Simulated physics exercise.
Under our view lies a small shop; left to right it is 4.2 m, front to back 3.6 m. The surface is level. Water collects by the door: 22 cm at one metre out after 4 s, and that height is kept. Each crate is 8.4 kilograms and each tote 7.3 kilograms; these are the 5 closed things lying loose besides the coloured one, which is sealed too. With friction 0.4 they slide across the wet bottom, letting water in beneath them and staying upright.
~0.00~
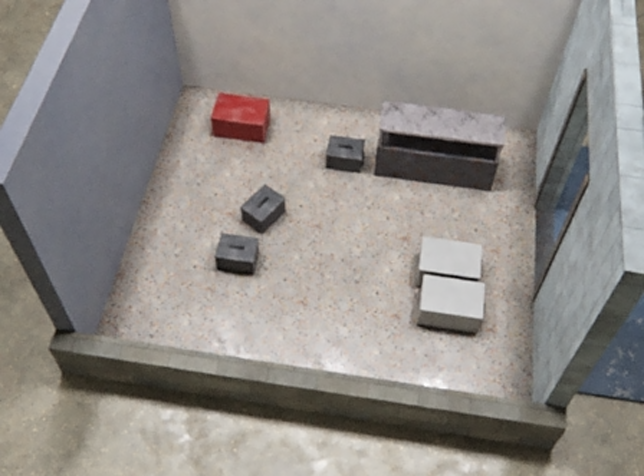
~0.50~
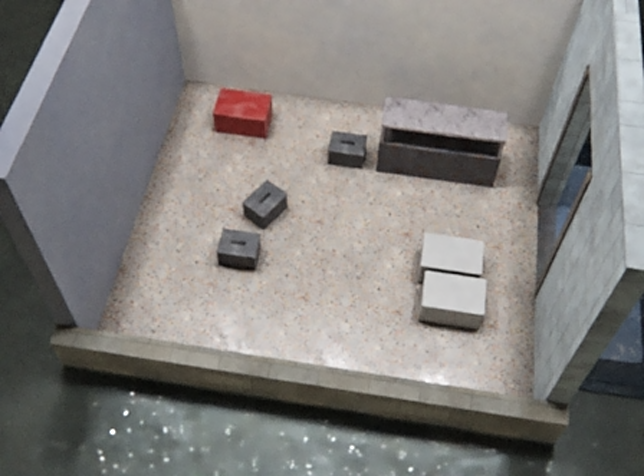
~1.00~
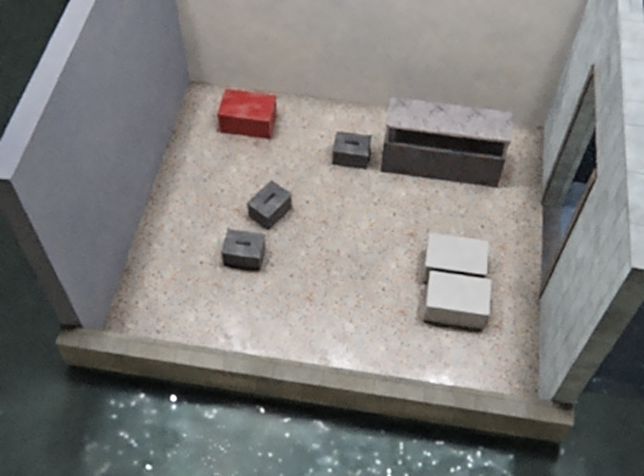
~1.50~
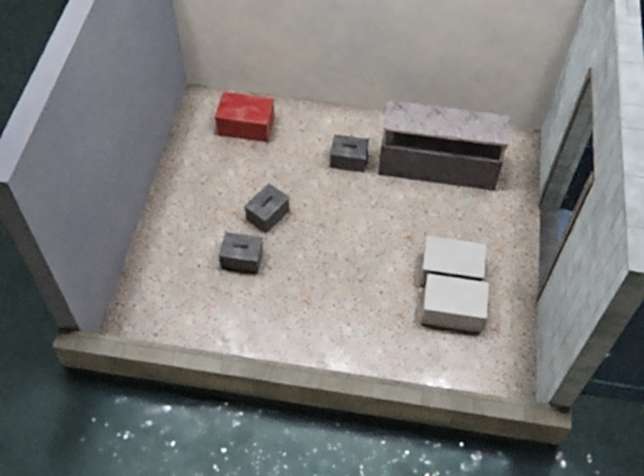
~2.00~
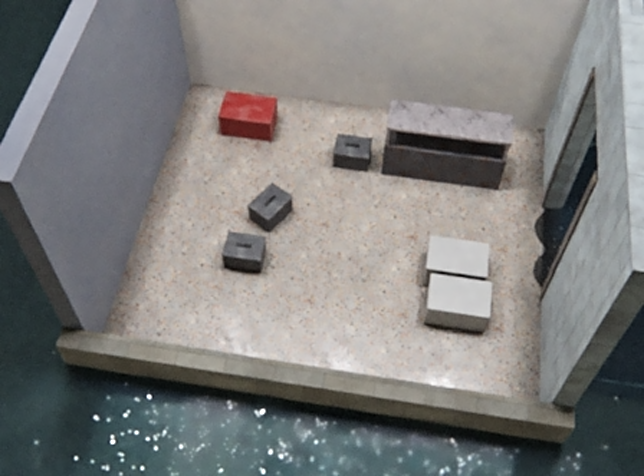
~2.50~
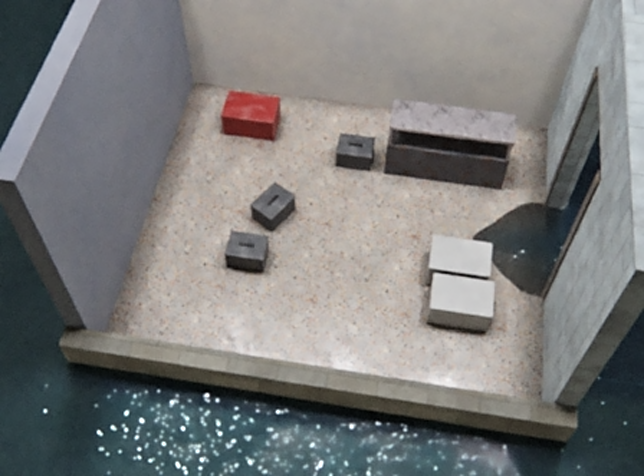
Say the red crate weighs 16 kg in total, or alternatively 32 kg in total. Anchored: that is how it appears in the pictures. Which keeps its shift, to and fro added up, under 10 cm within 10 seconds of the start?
The one that works is only the second, 32 kg.
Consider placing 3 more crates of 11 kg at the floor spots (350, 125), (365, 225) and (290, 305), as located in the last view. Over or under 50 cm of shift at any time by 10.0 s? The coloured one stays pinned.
Listed in turn, they go beneath the bar, over the bar, over the bar.
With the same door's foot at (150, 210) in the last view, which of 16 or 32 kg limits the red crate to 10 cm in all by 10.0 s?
For that position, the smaller mass succeeds.
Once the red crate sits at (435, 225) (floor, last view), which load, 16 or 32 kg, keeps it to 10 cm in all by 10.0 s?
Result: Both fail.
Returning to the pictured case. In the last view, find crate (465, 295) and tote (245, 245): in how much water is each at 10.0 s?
I'd put it at 5 cm and 12 cm respectively.
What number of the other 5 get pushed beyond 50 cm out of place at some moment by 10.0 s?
Counting them up, I find 4.
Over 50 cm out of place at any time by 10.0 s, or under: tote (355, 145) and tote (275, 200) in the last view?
In that order: Short of it, more.
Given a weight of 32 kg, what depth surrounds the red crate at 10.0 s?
Depth: Approx. 9 cm.
After 3.5 s the red crate would be 0 cm from its start with 16 kg and 0 cm from its start with 32 kg; 0 cm of water round it then.
After 4.5 s the red crate would be 0 cm from its start with 16 kg and 0 cm from its start with 32 kg; 0 cm of water round it then.
After 7.0 s the red crate would be 0 cm from its start with 16 kg and 0 cm from its start with 32 kg; 2 cm of water round it then.
After 10.0 s the red crate would be 57 cm from its start with 16 kg and 1 cm from its start with 32 kg; 9 cm of water round it then.
